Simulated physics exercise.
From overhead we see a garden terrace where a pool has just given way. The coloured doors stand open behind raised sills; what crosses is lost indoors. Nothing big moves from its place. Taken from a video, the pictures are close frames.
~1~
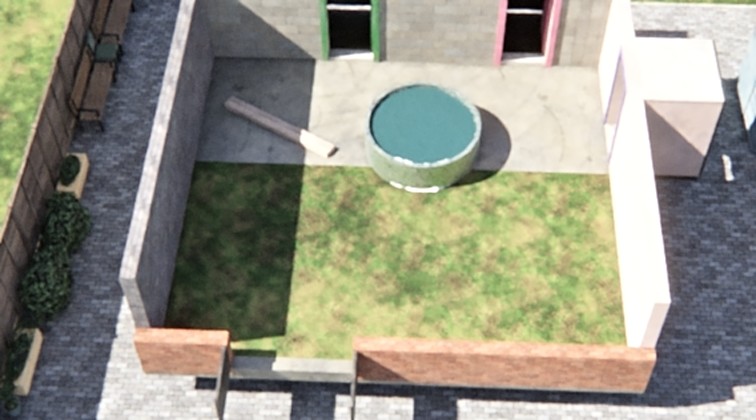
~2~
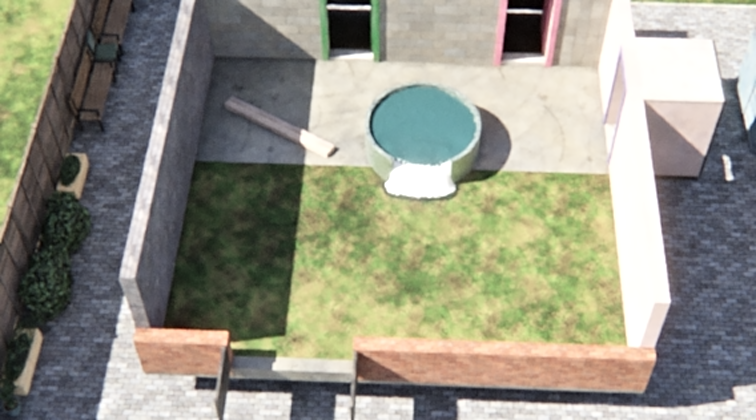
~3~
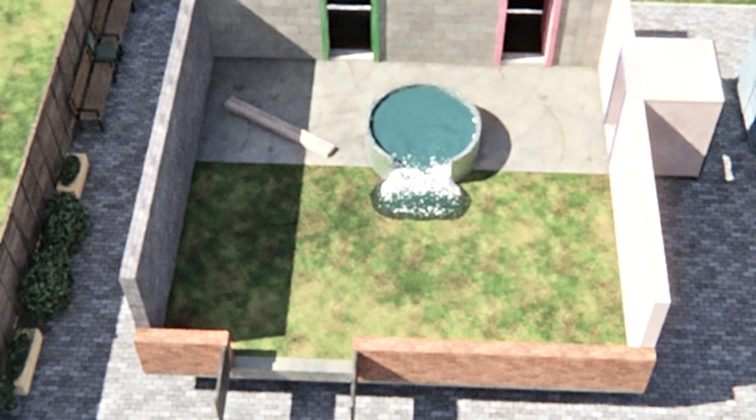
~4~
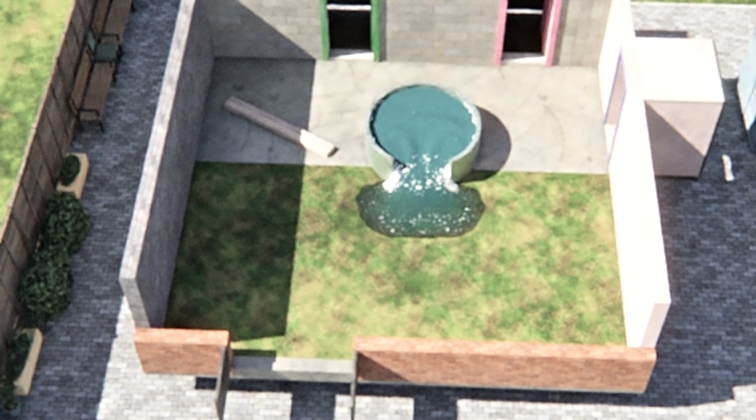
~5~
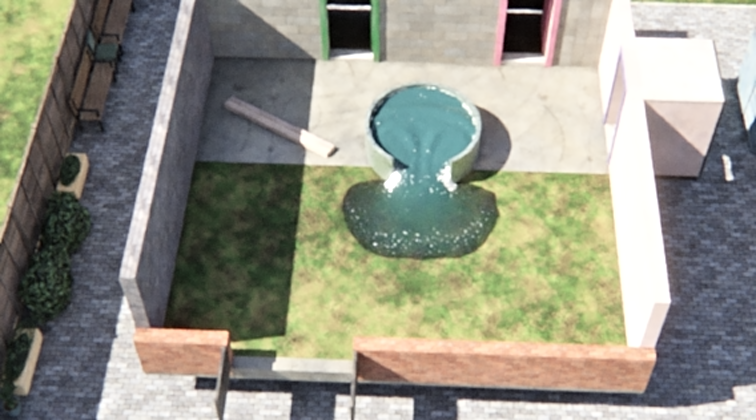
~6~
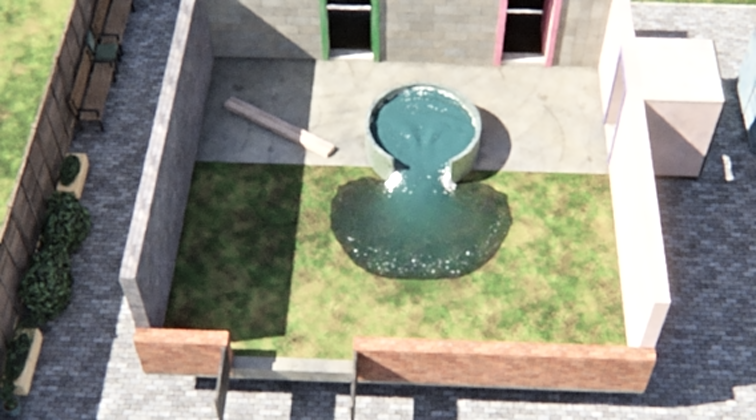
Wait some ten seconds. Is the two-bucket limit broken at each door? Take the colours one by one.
Green door: Limit kept, blue door: Limit kept, pink door: Limit kept.
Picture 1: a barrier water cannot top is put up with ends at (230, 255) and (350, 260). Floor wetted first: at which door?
It's the blue-painted one.
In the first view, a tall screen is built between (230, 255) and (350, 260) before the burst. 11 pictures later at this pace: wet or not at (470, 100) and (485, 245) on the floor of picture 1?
Going in the order asked: Parched, inundated.
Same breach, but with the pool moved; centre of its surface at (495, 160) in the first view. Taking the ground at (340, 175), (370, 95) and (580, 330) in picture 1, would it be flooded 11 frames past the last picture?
Spot by spot, in the order asked: Untouched, untouched, swamped.
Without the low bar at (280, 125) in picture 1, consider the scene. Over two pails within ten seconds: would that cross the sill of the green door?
Well, the green door ends up below.
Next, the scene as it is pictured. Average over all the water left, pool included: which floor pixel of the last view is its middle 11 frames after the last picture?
Around pixel (420, 207) of the last picture.
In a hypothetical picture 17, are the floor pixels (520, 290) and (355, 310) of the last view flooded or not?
Point one: Swamped. Point two: Swamped.
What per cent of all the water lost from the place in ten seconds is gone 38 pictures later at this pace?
My reading is near 60 per cent.
A moment on, water covers 15 % of the floor; the green door not reached, the blue door not reached, the pink door not reached.
Next, water covers 30 % of the floor; the green door not reached, the blue door not reached, the pink door not reached.
Then, water covers 45 % of the floor; the green door not reached, the blue door not reached, the pink door not reached.
Later, water covers 55 % of the floor; the green door not reached, the blue door not reached, the pink door not reached.
In the end, water covers 70 % of the floor; the green door not reached, the blue door wet at the sill, nothing in, the pink door not reached.
